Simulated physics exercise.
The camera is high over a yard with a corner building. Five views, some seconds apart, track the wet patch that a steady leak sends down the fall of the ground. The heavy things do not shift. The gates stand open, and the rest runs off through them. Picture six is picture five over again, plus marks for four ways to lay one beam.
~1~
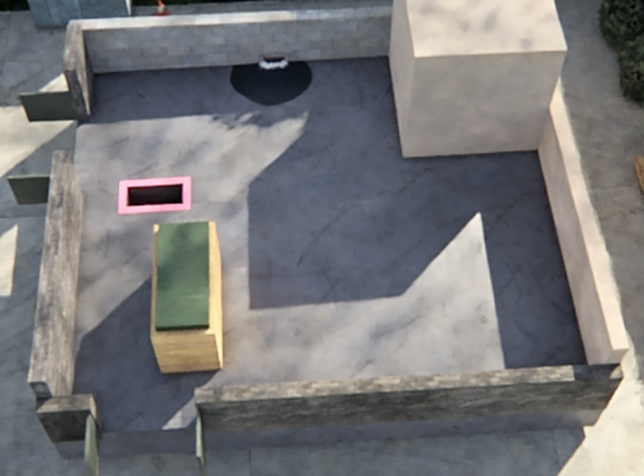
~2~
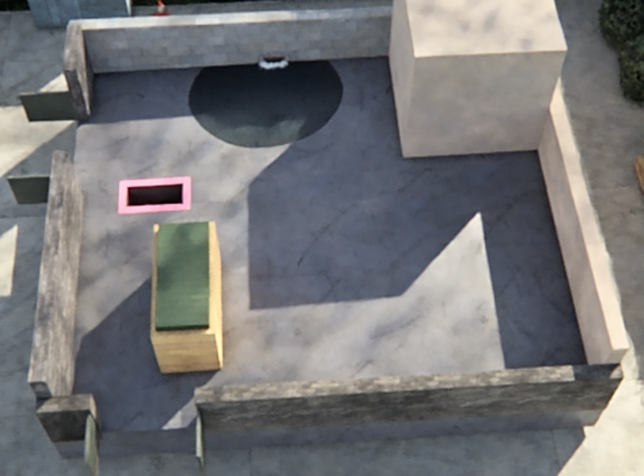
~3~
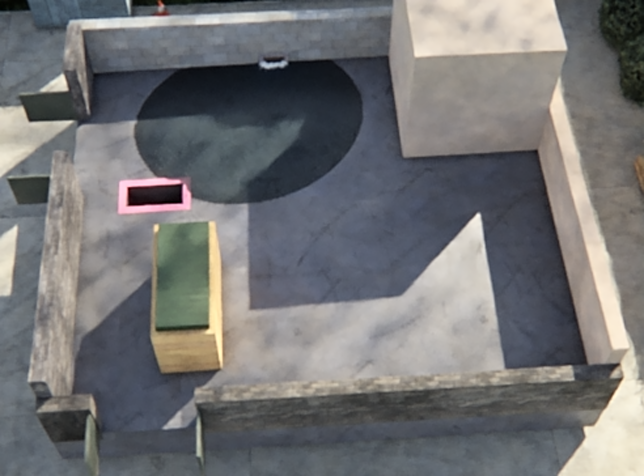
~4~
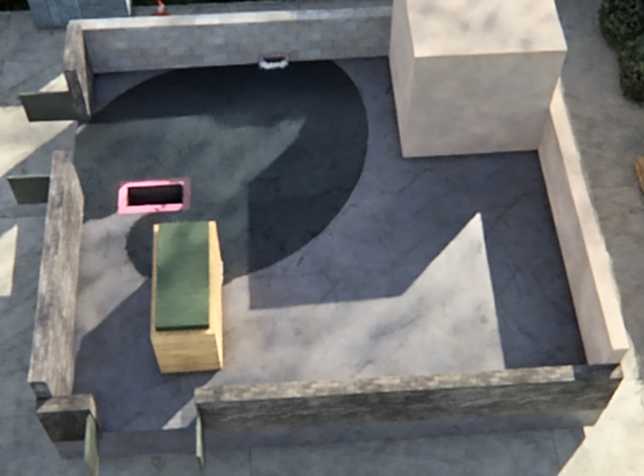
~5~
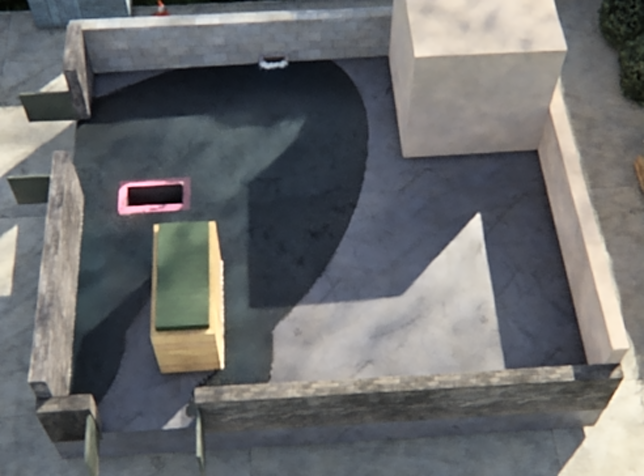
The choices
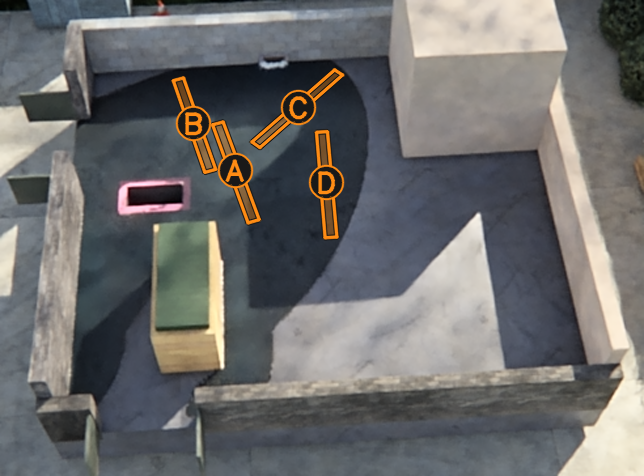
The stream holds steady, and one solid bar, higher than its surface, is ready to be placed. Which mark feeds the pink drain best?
The answer is spot C.
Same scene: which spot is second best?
Spot D.
In orange, A from (217, 123) to (253, 221); B from (178, 79) to (210, 170); C from (255, 144) to (338, 72); D from (330, 237) to (321, 131).
Choosing A, about 8 % of the stream goes into the pink drain, about 91 % out by the gates.
Choosing B, about 4 % of the stream goes into the pink drain, about 95 % out by the gates.
Choosing C, about 43 % of the stream goes into the pink drain, about 56 % out by the gates.
Choosing D, about 28 % of the stream goes into the pink drain, about 72 % out by the gates.
